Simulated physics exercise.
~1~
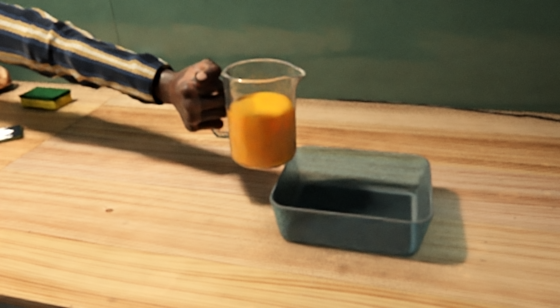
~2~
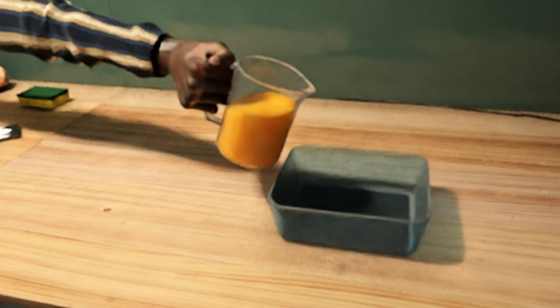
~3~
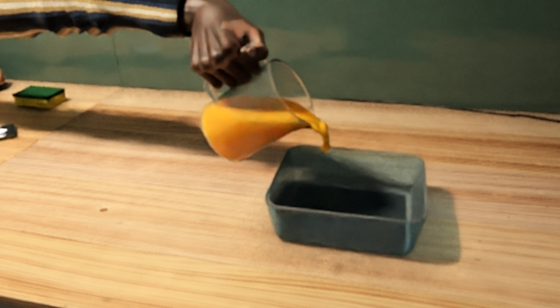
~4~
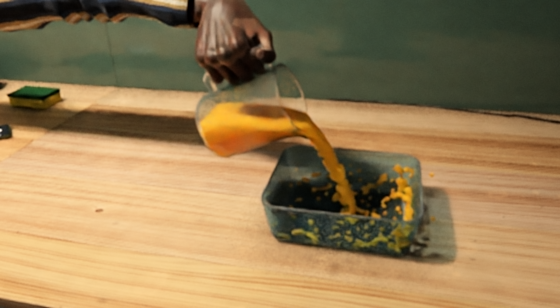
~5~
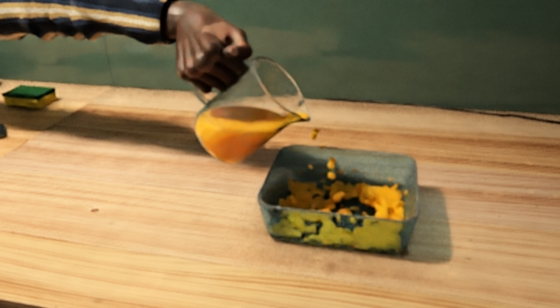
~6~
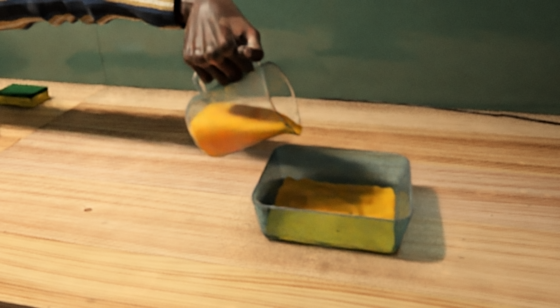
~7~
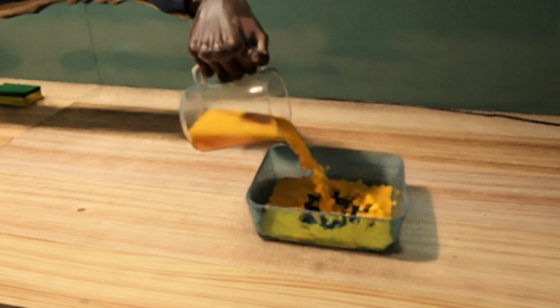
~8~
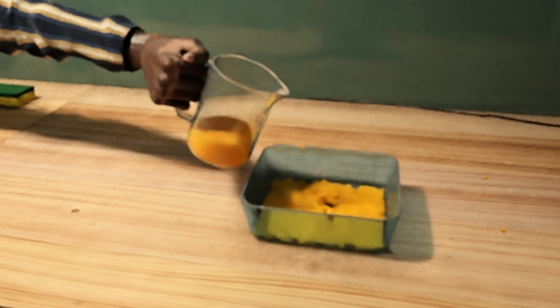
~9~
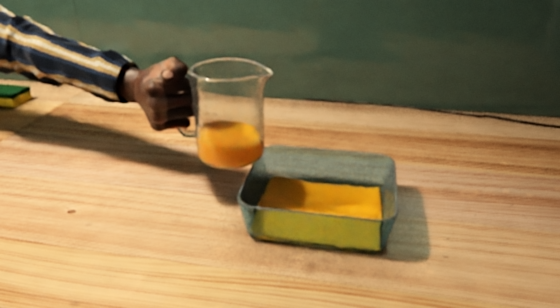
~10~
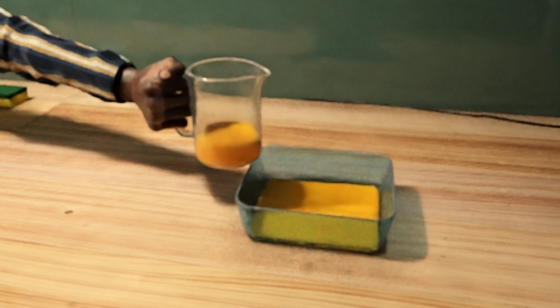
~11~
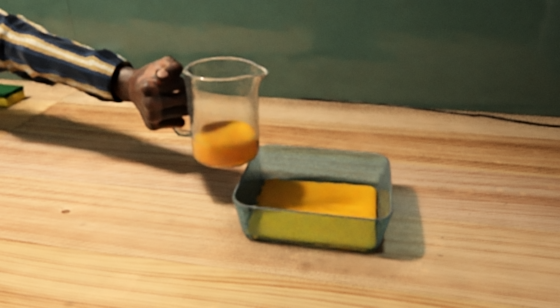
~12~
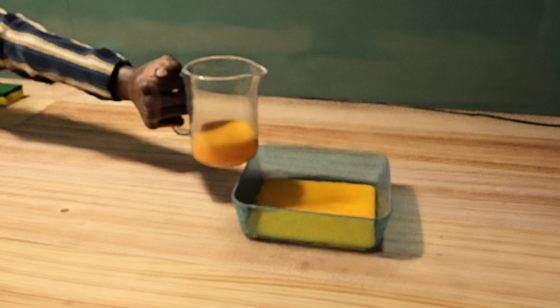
The clip shows a hand in a striped sleeve tilting a glass jug of orange juice over an empty dish on a wooden counter, pouring, easing back, then pouring again before levelling it, leaving the dish partly filled and some juice in the held jug.
